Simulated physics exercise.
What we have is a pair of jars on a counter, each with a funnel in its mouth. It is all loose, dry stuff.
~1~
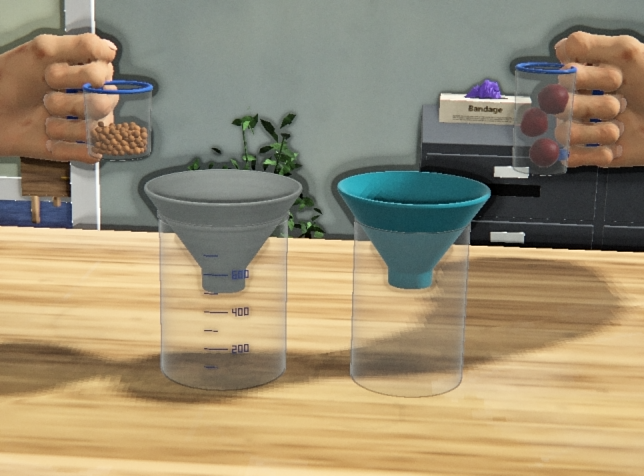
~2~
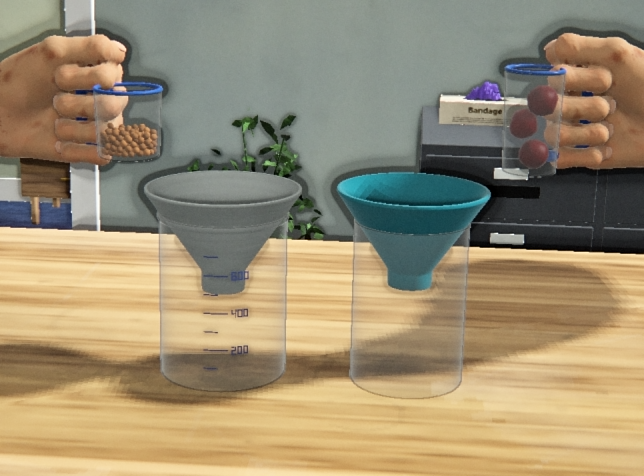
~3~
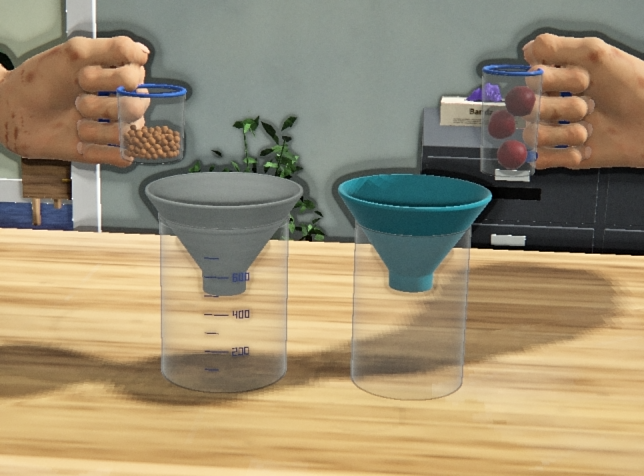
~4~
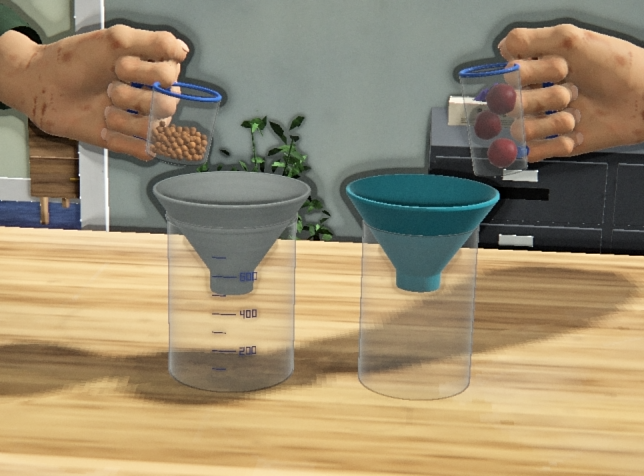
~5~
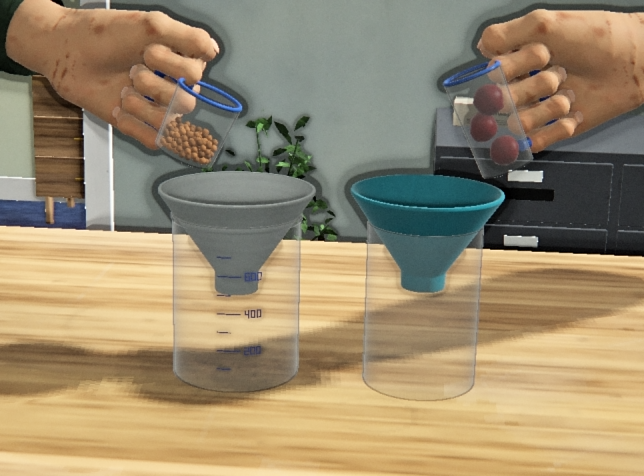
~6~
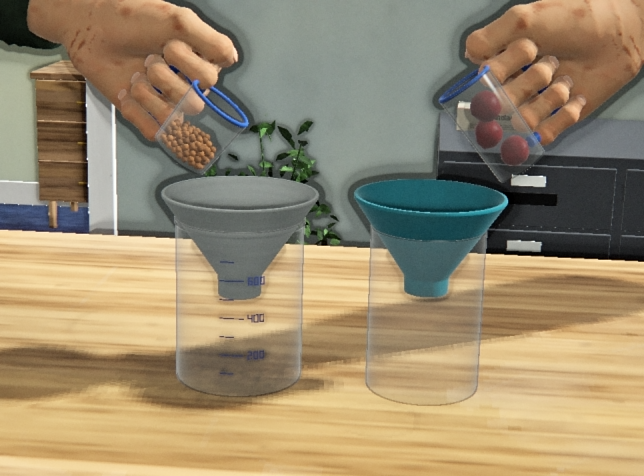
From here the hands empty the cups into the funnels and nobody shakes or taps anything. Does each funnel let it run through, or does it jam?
The left funnel runs clear; the right one runs clear.
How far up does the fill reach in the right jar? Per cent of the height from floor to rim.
Close to 20 per cent.
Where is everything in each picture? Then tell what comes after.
Left funnel (224, 198), outlet at (224, 287), about 6 pieces wide; left cup (119, 121), holding cereal balls; right funnel (413, 200), outlet at (410, 283), about one piece wide; right cup (543, 119), holding dried cherries, in the first picture.
Left cup (128, 122), upright; right cup (532, 121), upright, in the second picture.
Left cup (152, 124), upright; right cup (510, 121), upright, in the third picture.
Left cup (182, 124), tipped 10°; right cup (495, 120), tipped 10°, in the fourth picture.
Left cup (197, 125), tipped 24°; right cup (490, 121), tipped 24°, in the fifth picture.
Left funnel (240, 205), outlet at (240, 294); left cup (200, 129), tipped 38°; right funnel (430, 208), outlet at (426, 291); right cup (493, 125), tipped 38°, in the sixth picture.
Then, 0.24 s later than the last frame, left, every one still in the cup; right, every one still in the cup.
Then, 0.54 s later than the last frame, left, every one still in the cup; right, every one still in the cup.
Then, 0.87 s later than the last frame, left, roughly two thirds still in the cup, roughly a third in or over the funnel, about a tenth down in the jar; right, roughly two thirds still in the cup, roughly a third in or over the funnel.
When it is over, left, every one down in the jar; right, every one down in the jar.
